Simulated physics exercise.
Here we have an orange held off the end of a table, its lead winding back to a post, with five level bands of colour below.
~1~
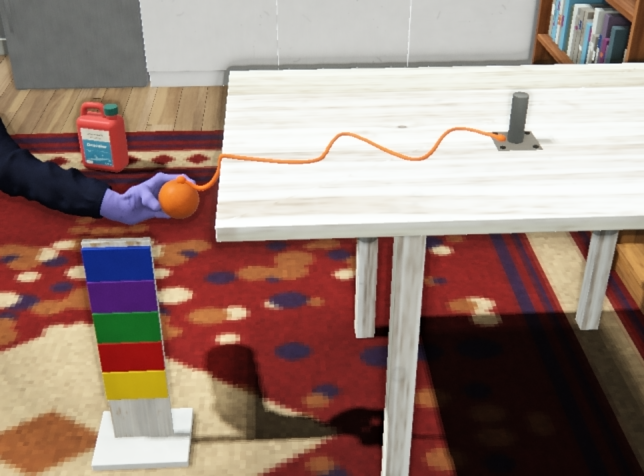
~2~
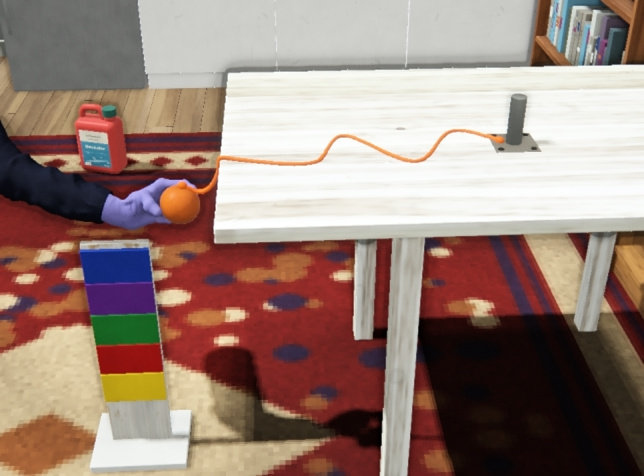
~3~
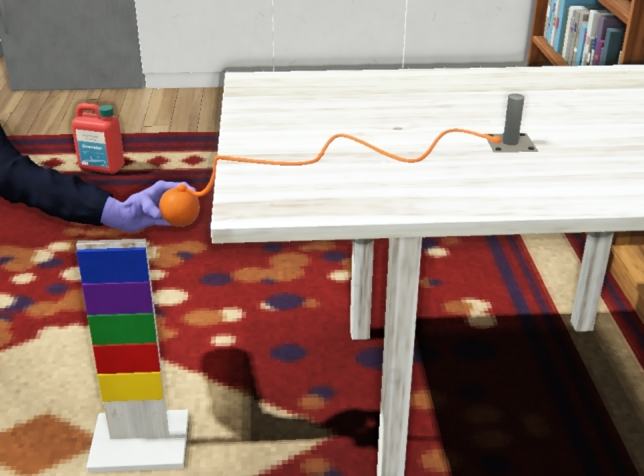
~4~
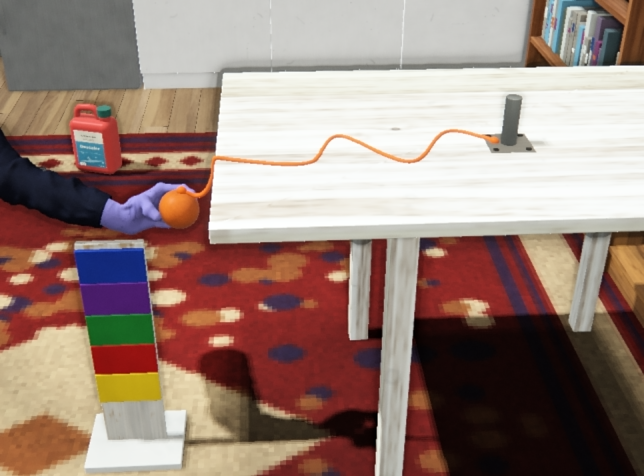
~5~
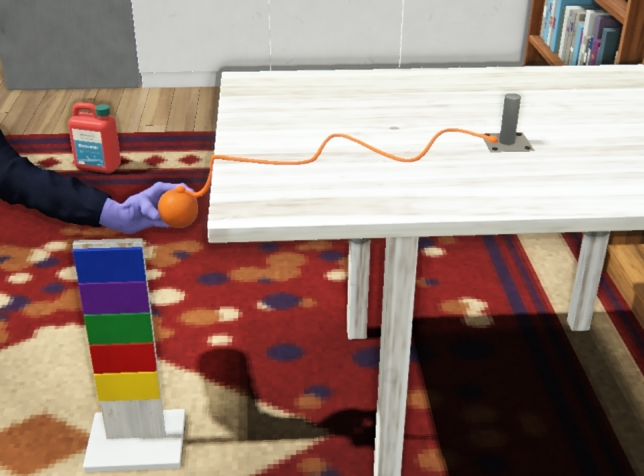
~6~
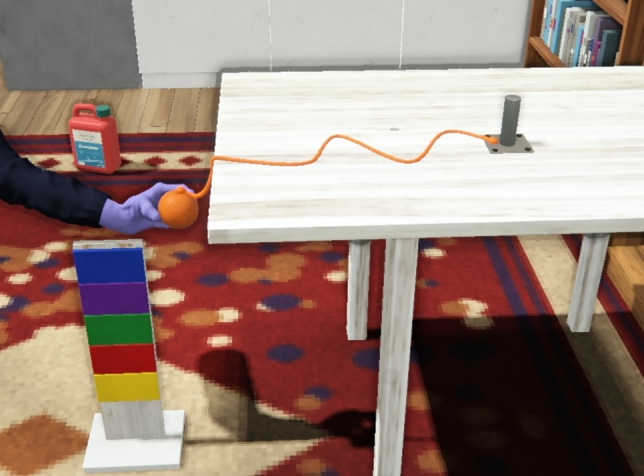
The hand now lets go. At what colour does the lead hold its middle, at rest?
Its middle rests at the green band.
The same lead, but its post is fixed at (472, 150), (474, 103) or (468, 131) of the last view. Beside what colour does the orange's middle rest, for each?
Taking them in turn: Red; green; red.
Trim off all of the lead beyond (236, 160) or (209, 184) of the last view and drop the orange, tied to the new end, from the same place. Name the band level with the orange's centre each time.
In that order: Blue; purple.
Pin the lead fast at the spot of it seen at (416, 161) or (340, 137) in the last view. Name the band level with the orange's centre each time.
Try by try: Purple; blue.
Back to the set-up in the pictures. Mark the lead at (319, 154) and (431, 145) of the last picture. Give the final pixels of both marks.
Near (215, 160) and (405, 147).
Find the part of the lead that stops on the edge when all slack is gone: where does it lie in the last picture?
It lies at about (319, 154).
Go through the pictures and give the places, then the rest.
Orange (179, 199); blue (118, 266); purple (123, 298); green (127, 329); red (131, 358); yellow (136, 386), in the first frame.
Orange (180, 205); lead through (465, 131) (428, 156) (365, 143) (323, 156) (241, 160), in the second frame.
Orange (179, 207), in the third frame.
Orange (179, 209); lead through (460, 132) (423, 157) (361, 143) (318, 157) (236, 160), in the fourth frame.
Orange (178, 209), in the fifth frame.
Orange (178, 209); lead through (459, 132) (421, 157) (359, 143) (317, 157) (235, 160), in the sixth frame.
Soon after, orange near (251, 316); level with green.
After that, orange near (213, 326); level with green.
In the end, orange near (220, 327); level with green. The green one.
